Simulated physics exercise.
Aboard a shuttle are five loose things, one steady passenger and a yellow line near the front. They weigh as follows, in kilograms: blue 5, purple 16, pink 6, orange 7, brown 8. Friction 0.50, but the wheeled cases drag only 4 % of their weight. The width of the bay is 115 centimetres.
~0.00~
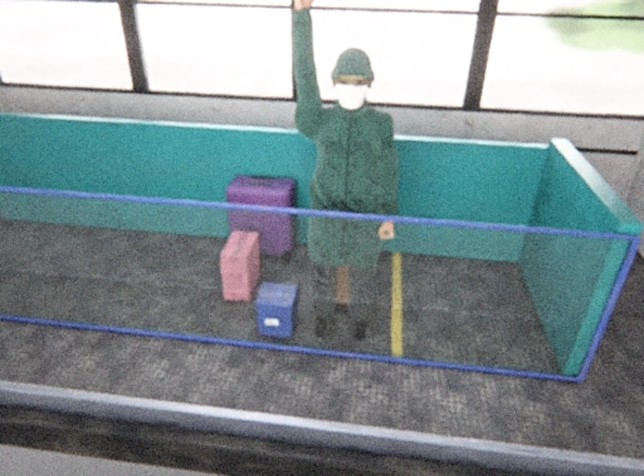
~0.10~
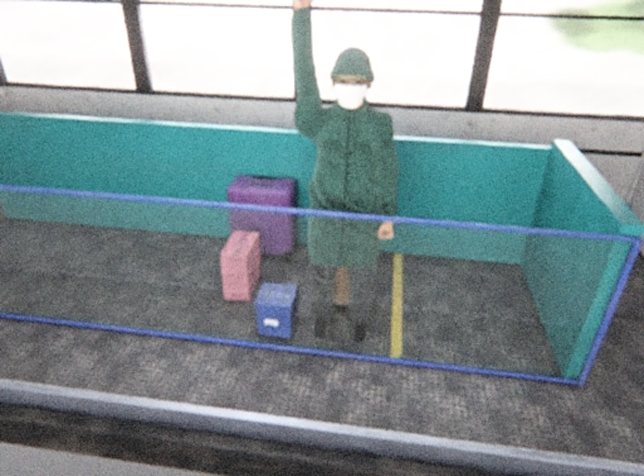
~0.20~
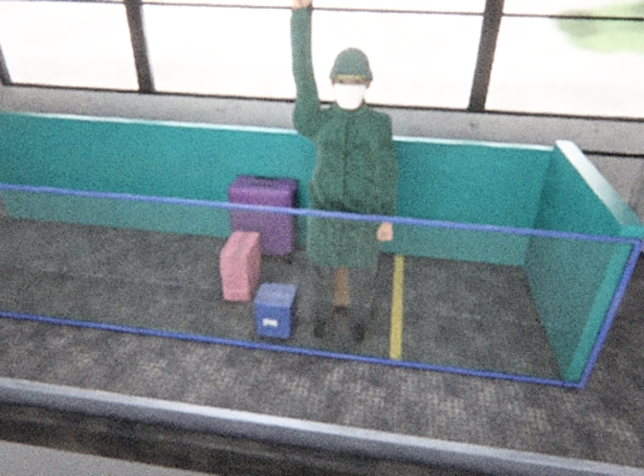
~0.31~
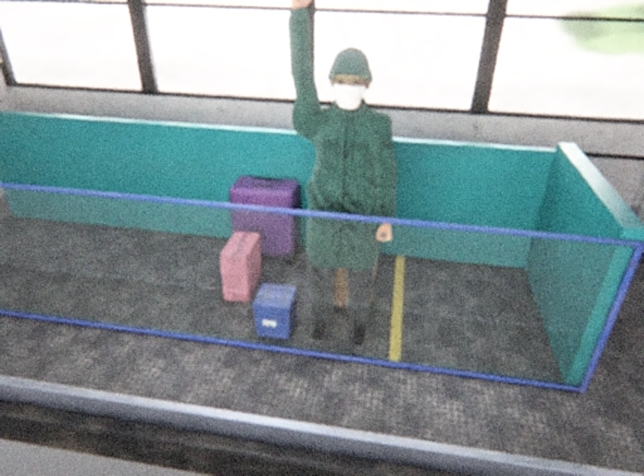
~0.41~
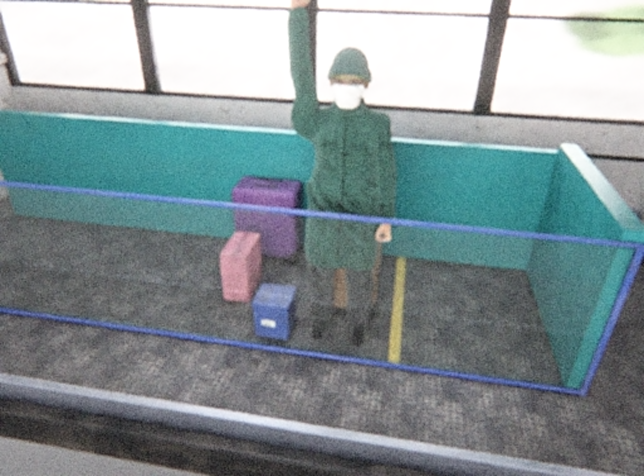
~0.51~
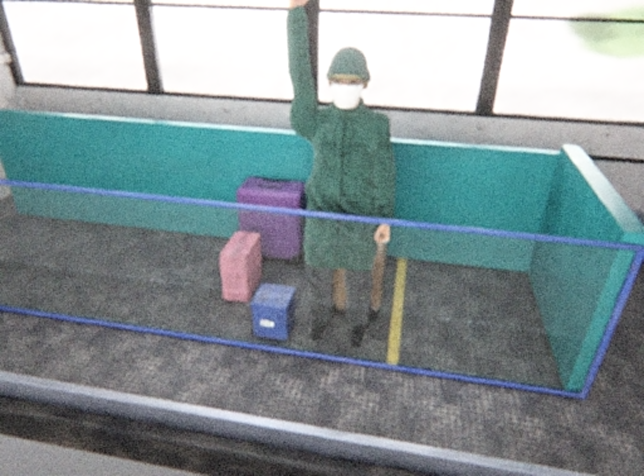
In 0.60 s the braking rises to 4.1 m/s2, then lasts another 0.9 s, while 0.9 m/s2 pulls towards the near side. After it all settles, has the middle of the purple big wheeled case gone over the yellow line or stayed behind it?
Watch, it breaches the line.
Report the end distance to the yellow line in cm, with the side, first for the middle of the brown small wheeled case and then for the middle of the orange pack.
Final: Brown small wheeled case 80 cm beyond, orange pack 70 cm beyond.
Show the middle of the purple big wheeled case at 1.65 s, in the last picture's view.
You'd see it close to (495, 291) then.
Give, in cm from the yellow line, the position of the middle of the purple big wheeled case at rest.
Some 55 cm past it.
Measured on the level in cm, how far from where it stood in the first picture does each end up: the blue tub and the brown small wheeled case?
For the blue tub it is 0, for the brown small wheeled case it is 110.
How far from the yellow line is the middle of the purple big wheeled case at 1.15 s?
About 25 cm short of it.
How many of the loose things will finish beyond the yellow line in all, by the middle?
By my count, 3 of them.
After 0.75 s the purple big wheeled case is 77 cm short of the yellow line, tilted 0°, near (296, 227) in the last picture's view; the orange pack 41 cm short of the yellow line, tilted 0°.
After 1.15 s the purple big wheeled case is 25 cm short of the yellow line, tilted 0°, near (365, 248) in the last picture's view.
After 1.65 s the purple big wheeled case is 54 cm past the yellow line, tilted 0°, near (495, 291) in the last picture's view; the orange pack 74 cm past the yellow line, tilted 0°.
At rest, 2.3 s, blue tub stops short of the yellow line; purple big wheeled case crosses the yellow line; pink carton stops short of the yellow line; orange pack crosses the yellow line; brown small wheeled case crosses the yellow line.
